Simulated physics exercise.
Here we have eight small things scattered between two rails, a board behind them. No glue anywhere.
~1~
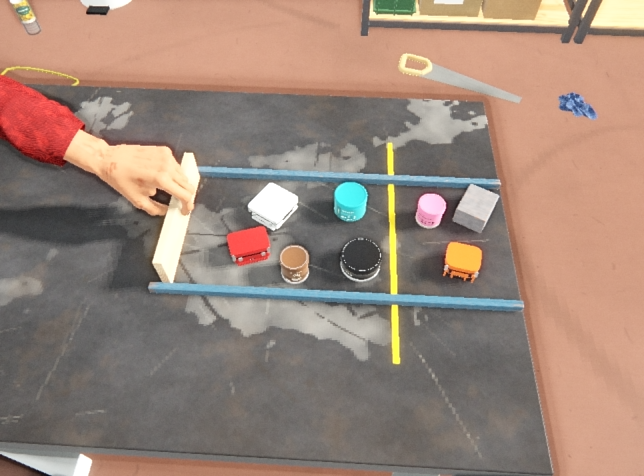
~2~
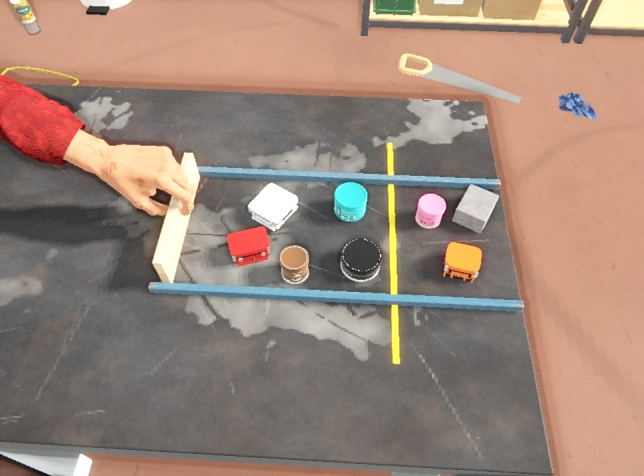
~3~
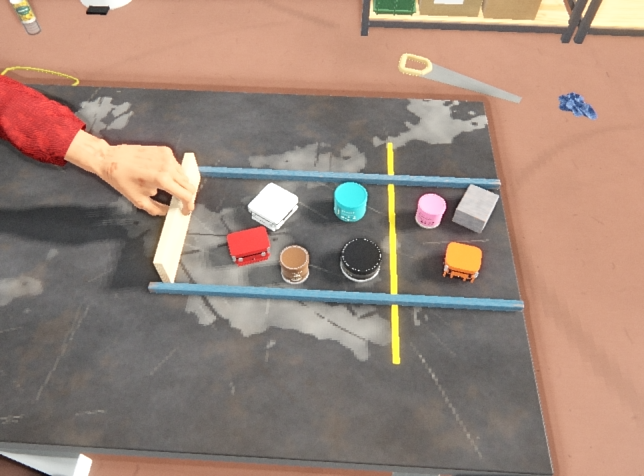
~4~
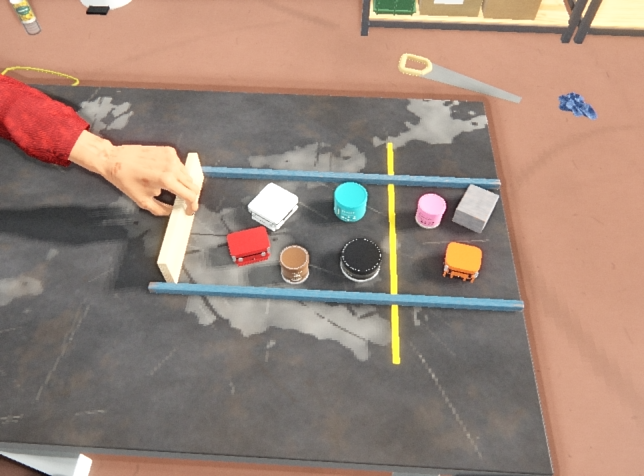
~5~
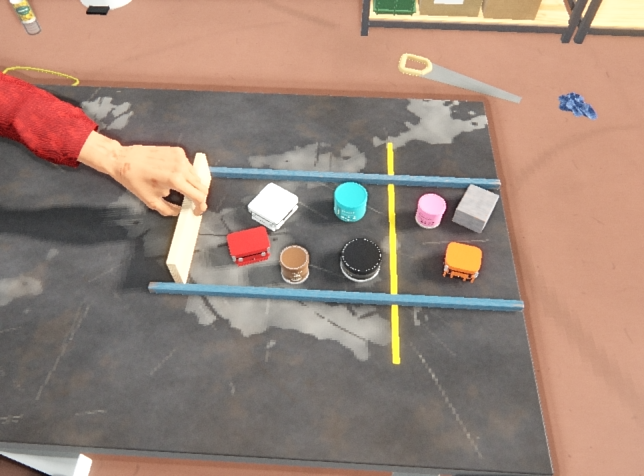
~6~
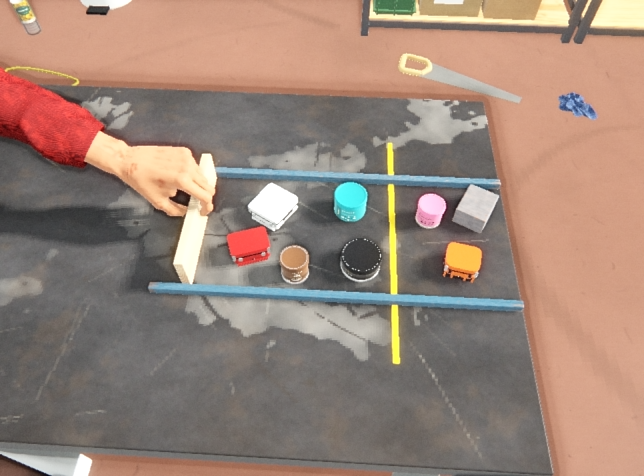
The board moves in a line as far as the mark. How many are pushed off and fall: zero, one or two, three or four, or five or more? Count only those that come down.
Outcome: The number that fall off is zero.
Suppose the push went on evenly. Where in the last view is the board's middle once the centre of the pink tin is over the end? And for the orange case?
At (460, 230) for the pink tin; at (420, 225) for the orange case.
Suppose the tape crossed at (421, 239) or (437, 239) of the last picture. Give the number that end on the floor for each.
In that order 1 and 2.
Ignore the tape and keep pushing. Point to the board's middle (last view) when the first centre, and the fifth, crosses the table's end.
At (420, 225) for the first, at (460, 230) for the fifth.
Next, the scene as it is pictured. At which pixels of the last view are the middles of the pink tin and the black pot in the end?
About (464, 220), and the other about (453, 266).
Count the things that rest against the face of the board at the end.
The number is 3.
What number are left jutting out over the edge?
The number is 0.
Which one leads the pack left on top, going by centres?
That is the grey block.
Soon after, none off yet; grey block at rest near (475, 209); orange case at rest near (461, 263); pink tin at rest near (430, 212).
At rest, the number that fall off is zero.
